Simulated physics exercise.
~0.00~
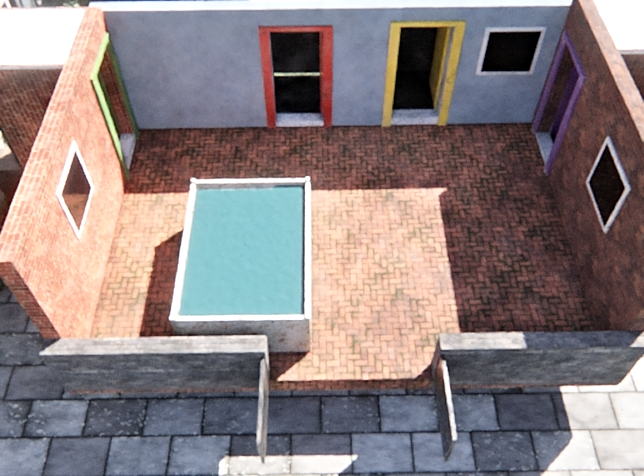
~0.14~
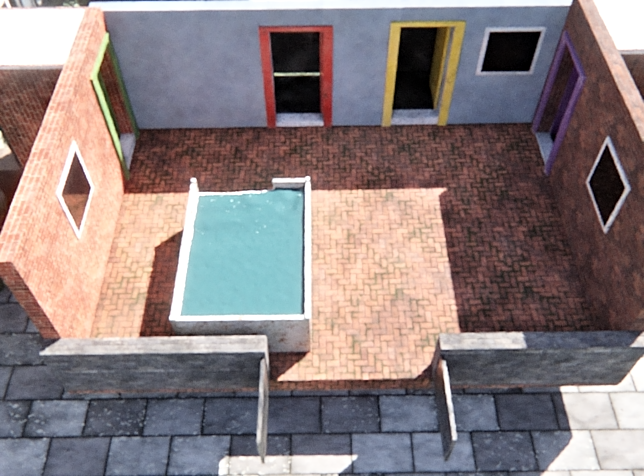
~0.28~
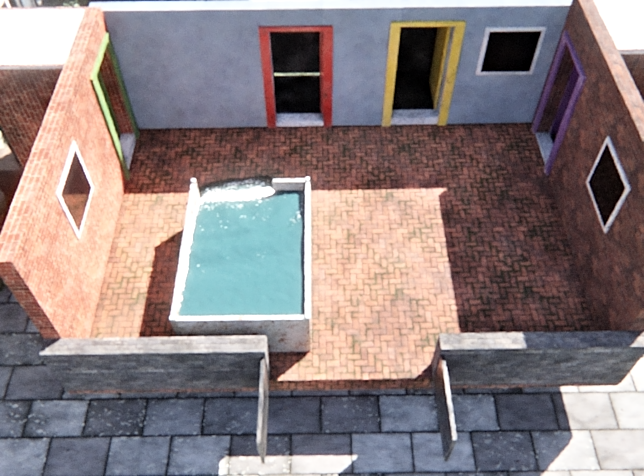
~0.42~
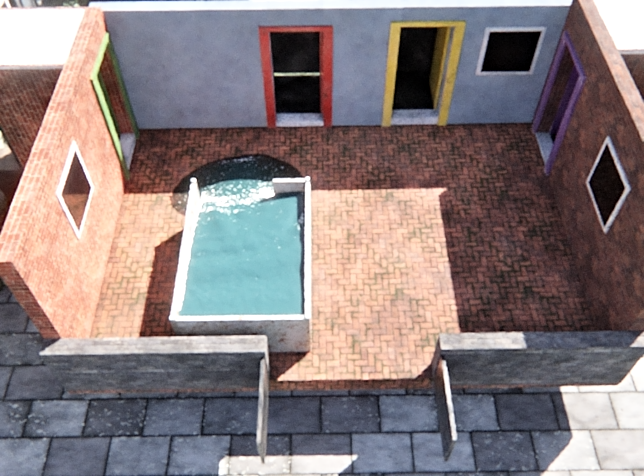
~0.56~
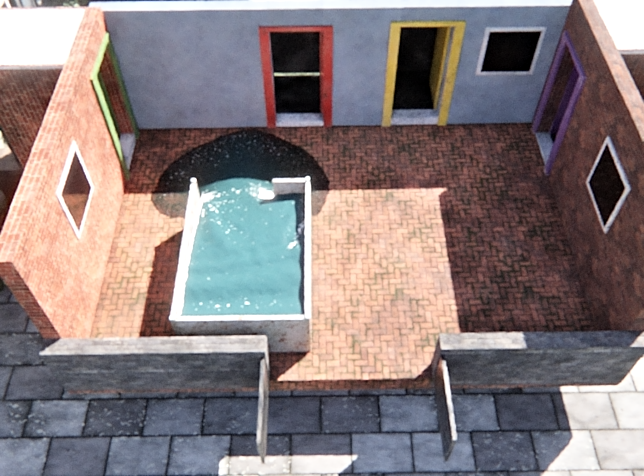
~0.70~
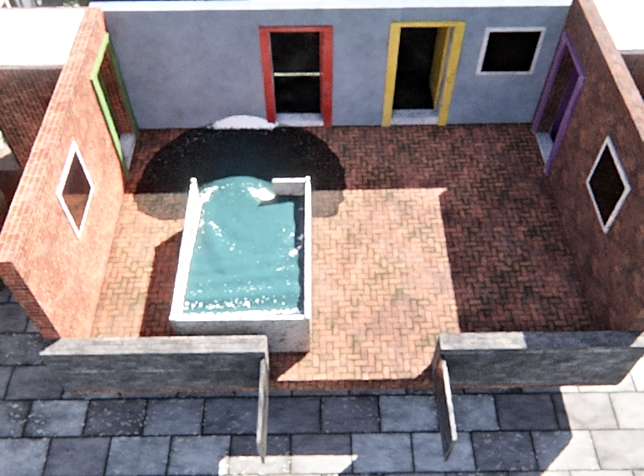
The video shows a paved courtyard from above, where a gap opens in the far wall of a raised rectangular water tank and water pours out, spreading in a widening dark pool across the bricks toward the back wall.
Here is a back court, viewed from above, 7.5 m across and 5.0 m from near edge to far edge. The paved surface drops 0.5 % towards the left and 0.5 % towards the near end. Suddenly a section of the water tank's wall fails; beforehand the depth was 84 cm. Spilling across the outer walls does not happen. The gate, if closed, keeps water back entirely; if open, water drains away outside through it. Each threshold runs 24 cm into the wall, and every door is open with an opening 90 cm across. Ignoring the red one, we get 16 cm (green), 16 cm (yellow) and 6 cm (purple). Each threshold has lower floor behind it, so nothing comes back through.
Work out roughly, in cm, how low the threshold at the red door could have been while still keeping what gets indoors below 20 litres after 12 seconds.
No lower than about 29 cm.
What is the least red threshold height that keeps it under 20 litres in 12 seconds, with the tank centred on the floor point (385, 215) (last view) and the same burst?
Then roughly 35 cm.
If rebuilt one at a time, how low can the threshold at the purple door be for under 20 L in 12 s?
For purple, a step near 12.0 cm.
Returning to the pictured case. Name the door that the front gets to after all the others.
I'd say the purple one.
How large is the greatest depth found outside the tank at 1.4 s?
55 cm.
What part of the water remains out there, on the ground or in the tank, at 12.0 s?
Roughly 74 per cent of the water.
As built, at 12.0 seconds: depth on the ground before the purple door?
Depth: Near 5.0 cm.
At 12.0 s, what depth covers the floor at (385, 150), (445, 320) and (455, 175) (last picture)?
Roughly 3, 6 and 5 centimetres.
After 1.4 s water covers 25 % of the floor, deepest (55 cm) near (138, 133); 28 cm at the red door, 40 litres in over its 11 cm threshold.
After 3.0 s water covers 50 % of the floor, deepest (36 cm) near (130, 168); 23 cm at the red door, 198 litres in over its 11 cm threshold.
After 12.0 s water covers 95 % of the floor, deepest (14 cm) near (83, 368); 8 cm at the red door, 270 litres in over its 11 cm threshold.
At the red door as built, the water arrived by 0.8 s and peaked near 29 cm at 2.0 s.
Run again over the same 12 s with other heights there, 43 litres in over 25 cm, 4 litres over 34 cm. The limit of 20 litres is kept from about 29 cm up.
